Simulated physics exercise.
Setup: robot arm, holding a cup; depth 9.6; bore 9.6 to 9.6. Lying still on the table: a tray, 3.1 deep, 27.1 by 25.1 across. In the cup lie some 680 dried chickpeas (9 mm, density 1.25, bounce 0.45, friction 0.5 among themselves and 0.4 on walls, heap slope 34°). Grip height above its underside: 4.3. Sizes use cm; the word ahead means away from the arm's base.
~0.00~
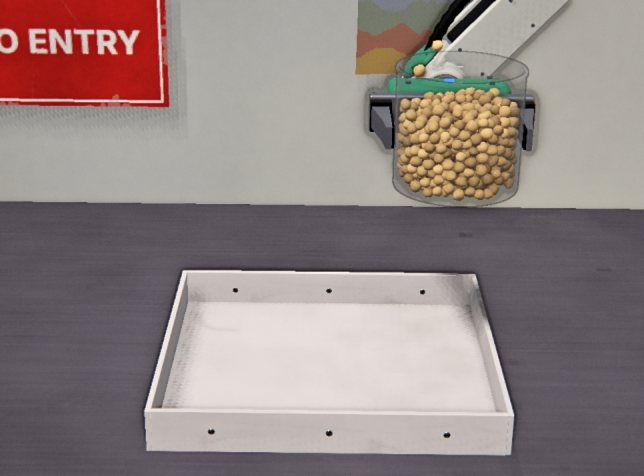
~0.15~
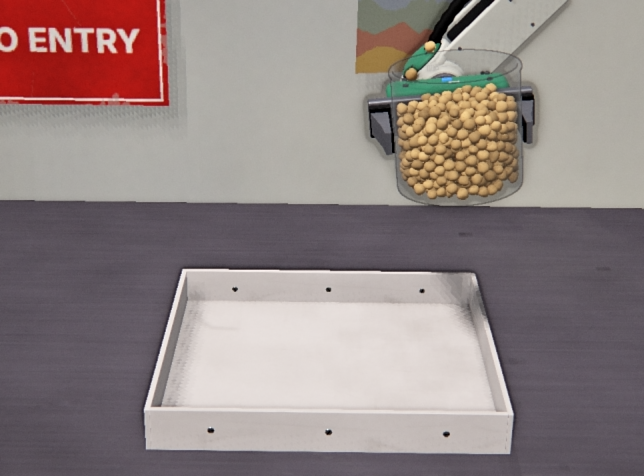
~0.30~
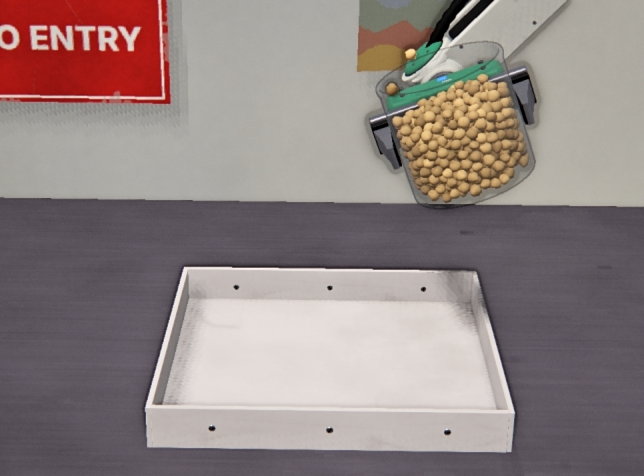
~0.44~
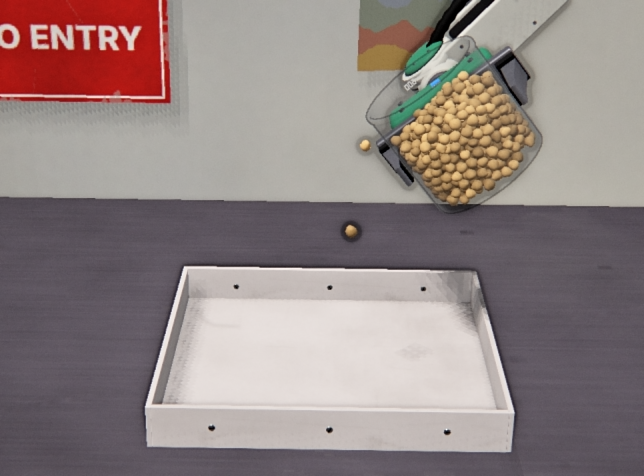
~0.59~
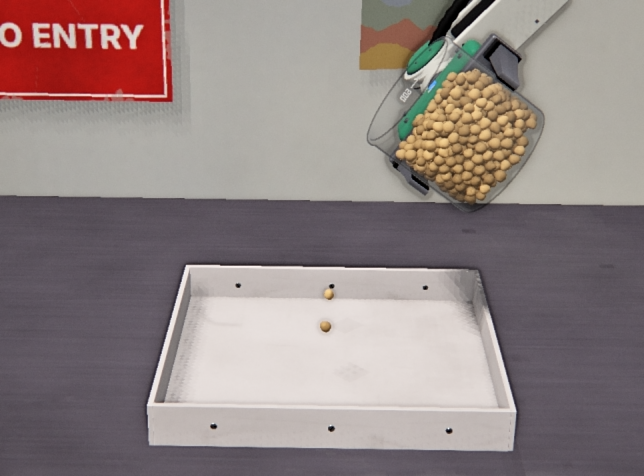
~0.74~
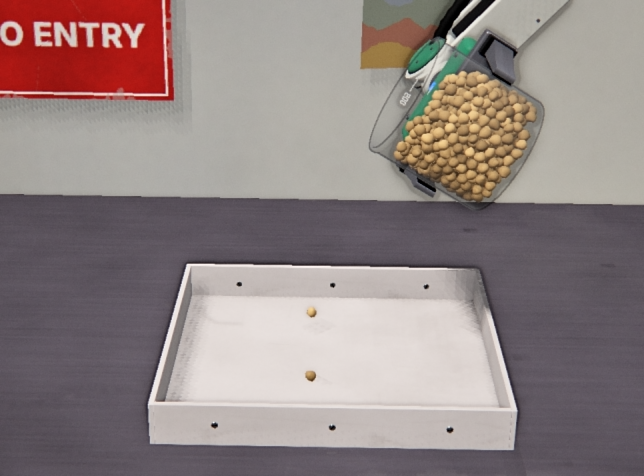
A robot arm tilts a clear cup of chickpeas leftward, and two drop into the white tray.
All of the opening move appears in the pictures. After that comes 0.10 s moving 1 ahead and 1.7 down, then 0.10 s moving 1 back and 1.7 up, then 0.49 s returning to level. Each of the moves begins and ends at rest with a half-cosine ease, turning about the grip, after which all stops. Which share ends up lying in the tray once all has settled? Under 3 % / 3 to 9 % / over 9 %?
Under 3 %.
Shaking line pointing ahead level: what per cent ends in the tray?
I'd reckon around 5 per cent.
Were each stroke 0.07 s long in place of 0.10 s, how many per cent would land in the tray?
It would come to around 0 %.
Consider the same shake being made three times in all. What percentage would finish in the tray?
Approx. 0 per cent.
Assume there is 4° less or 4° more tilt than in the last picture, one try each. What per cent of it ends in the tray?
First try around 0 %, second around 0 %.
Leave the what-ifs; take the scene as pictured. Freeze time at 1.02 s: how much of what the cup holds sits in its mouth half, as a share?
Some 35 percent is in that half.
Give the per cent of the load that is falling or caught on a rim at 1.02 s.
Roughly 0 percent.
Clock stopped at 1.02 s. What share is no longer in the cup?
Near 0 in a hundred parts have gone so far.
After 1.02 s, tilted 56° forward, highest piece 25 above the table; 681 in the cup, 2 in the tray.
After 1.29 s, tilted 11° forward, highest piece 26 above the table; 681 in the cup, 2 in the tray.
After 1.63 s, level, highest piece 26 above the table; 681 in the cup, 2 in the tray.
After 2.68 s, level, highest piece 26 above the table; 681 in the cup, 2 in the tray.
At rest, 681 in the cup, 2 in the tray. That is 0 % in the tray.
